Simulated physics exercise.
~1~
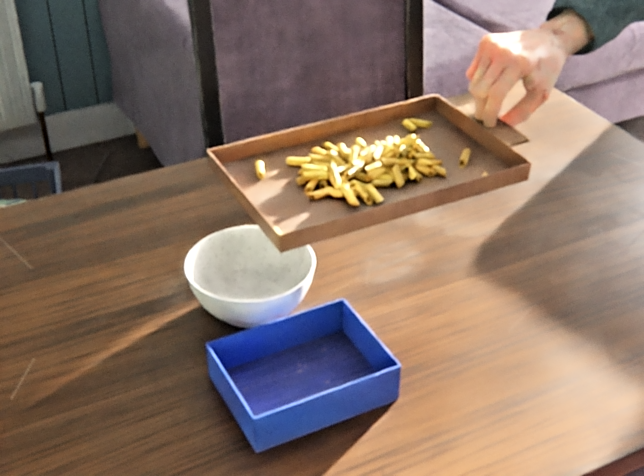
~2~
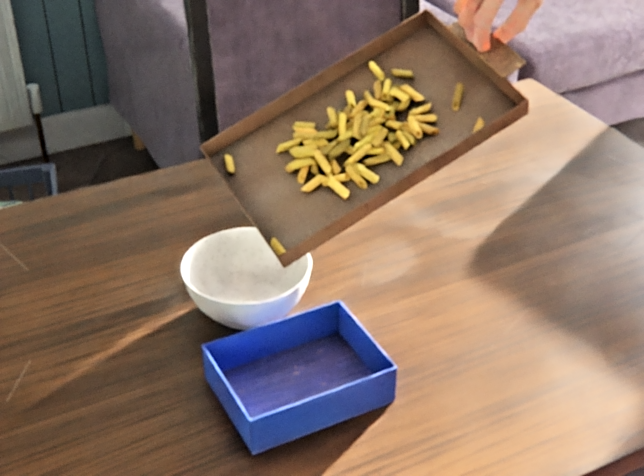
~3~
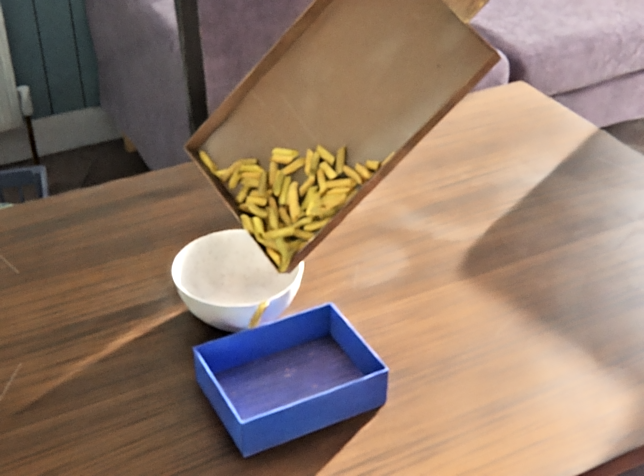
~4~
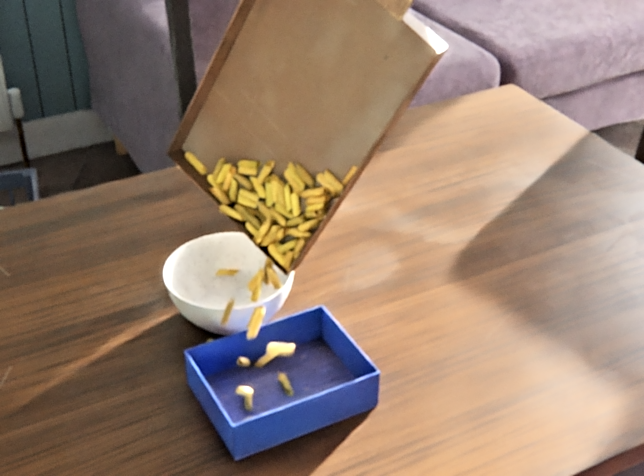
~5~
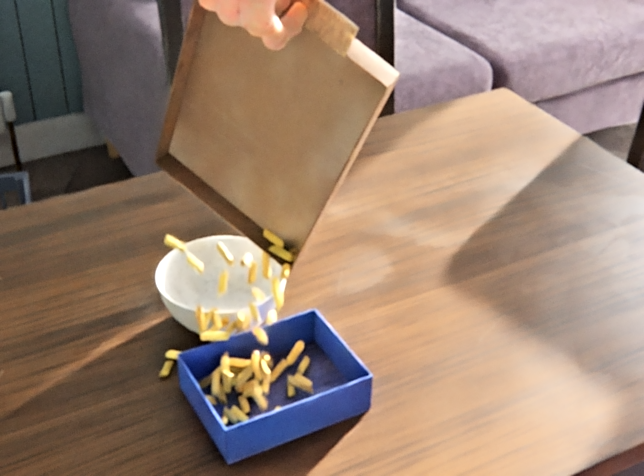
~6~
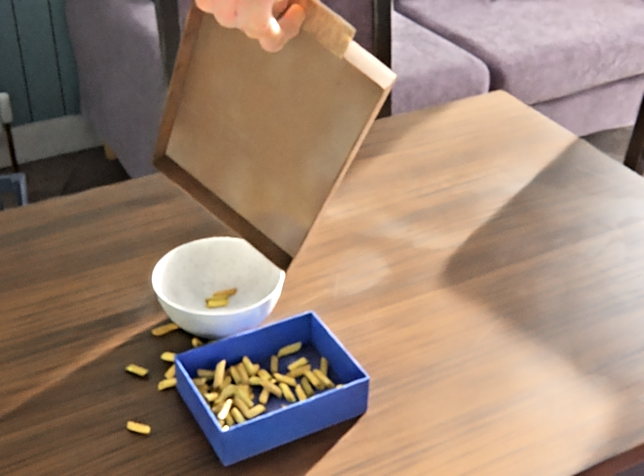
A hand tipped a brown tray of dry pasta steeply over a wooden table until it all slid off the lower corner, most of it landing in the blue tin, with a few pieces in the white bowl and some scattered on the table.
